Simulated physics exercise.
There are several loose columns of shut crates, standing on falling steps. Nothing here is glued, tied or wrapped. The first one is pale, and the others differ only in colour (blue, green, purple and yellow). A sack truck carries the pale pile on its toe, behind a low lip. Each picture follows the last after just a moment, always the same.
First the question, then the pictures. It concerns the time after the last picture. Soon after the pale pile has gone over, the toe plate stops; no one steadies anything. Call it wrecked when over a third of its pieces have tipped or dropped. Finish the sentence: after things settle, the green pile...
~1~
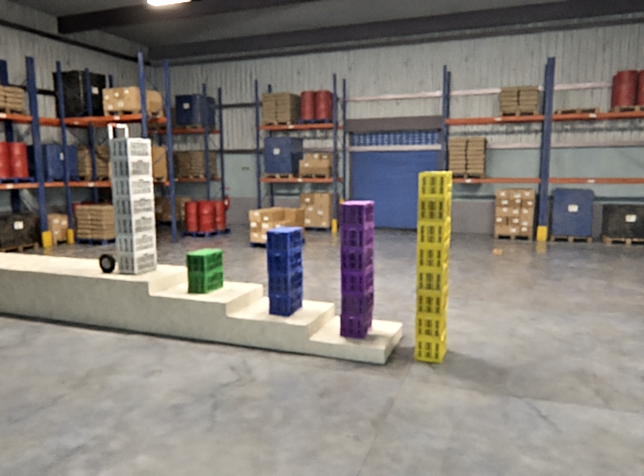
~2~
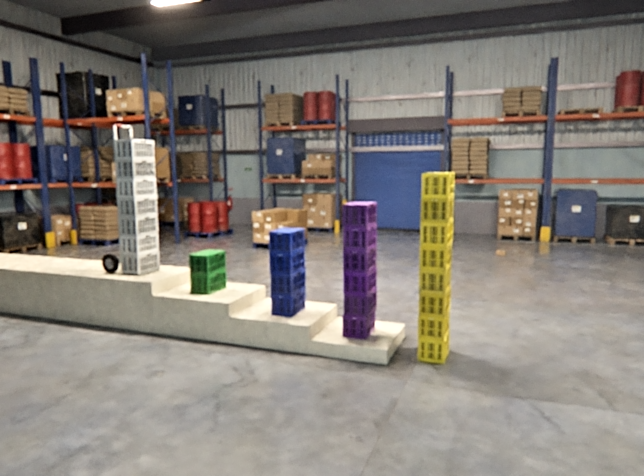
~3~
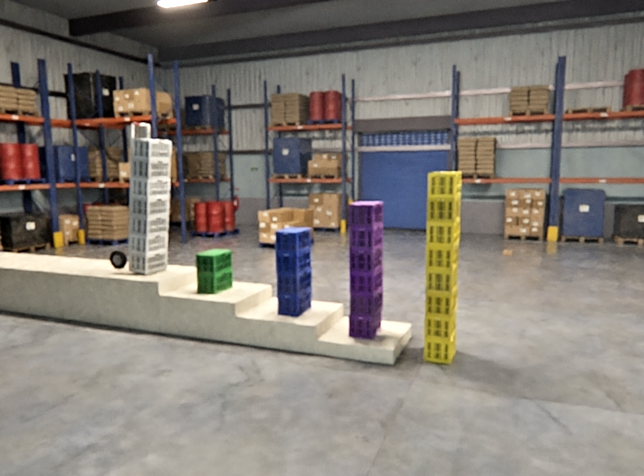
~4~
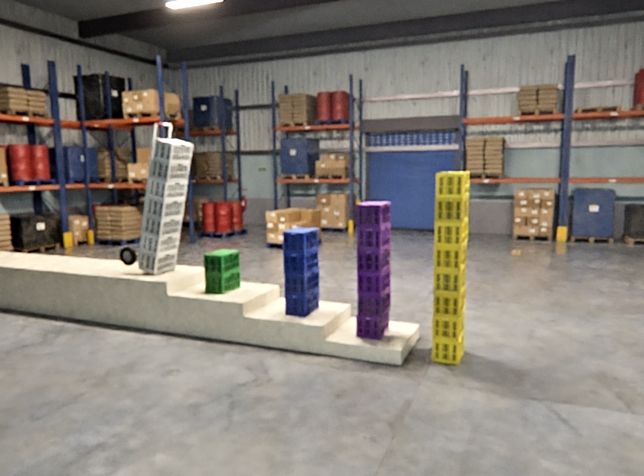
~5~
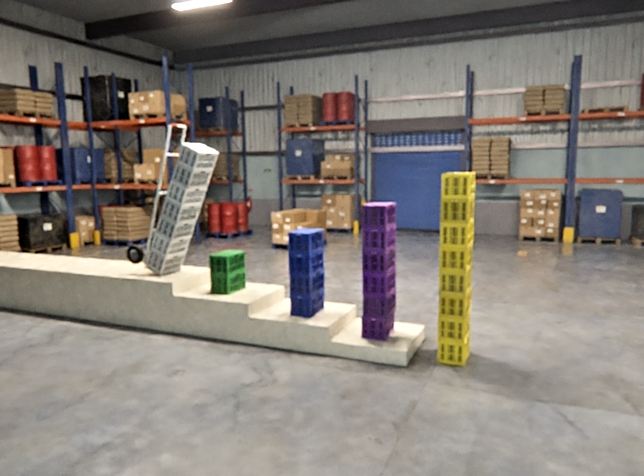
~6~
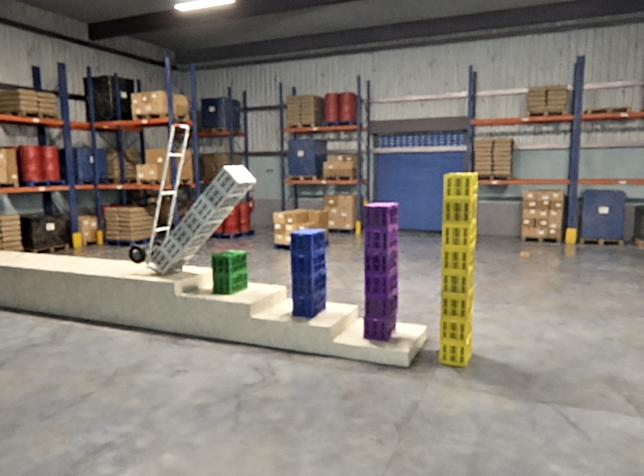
It remains mostly standing.
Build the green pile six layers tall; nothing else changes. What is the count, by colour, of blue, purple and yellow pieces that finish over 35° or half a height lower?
Blue 4, purple 5, yellow 8.
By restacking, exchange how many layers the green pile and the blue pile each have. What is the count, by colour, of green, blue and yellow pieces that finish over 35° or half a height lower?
Green 3, blue 1, yellow 0.
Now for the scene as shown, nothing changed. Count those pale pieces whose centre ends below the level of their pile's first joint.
The number is 6.
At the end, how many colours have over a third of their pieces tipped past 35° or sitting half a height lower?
The tally is 1.
Soon after the last picture, 7 of the pale pile down; none of the 2 green crates down (0 of 20 in all colours); top green crate unmoved.
A little later, 7 of the pale pile down; none of the 2 green crates down (0 of 20 in all colours); top green crate shifted a little; top blue crate leaning clearly.
Later still, 7 of the pale pile down; none of the 2 green crates down (3 of 20 in all colours); top green crate shifted a little; top blue crate leaning well over, some two heights lower.
At rest, 7 of the pale pile down; none of the 2 green crates down (3 of 20 in all colours); top green crate shifted a little; top yellow crate unmoved. As the last picture would show them, middles, top green crate near (233, 263), top yellow crate near (461, 186).
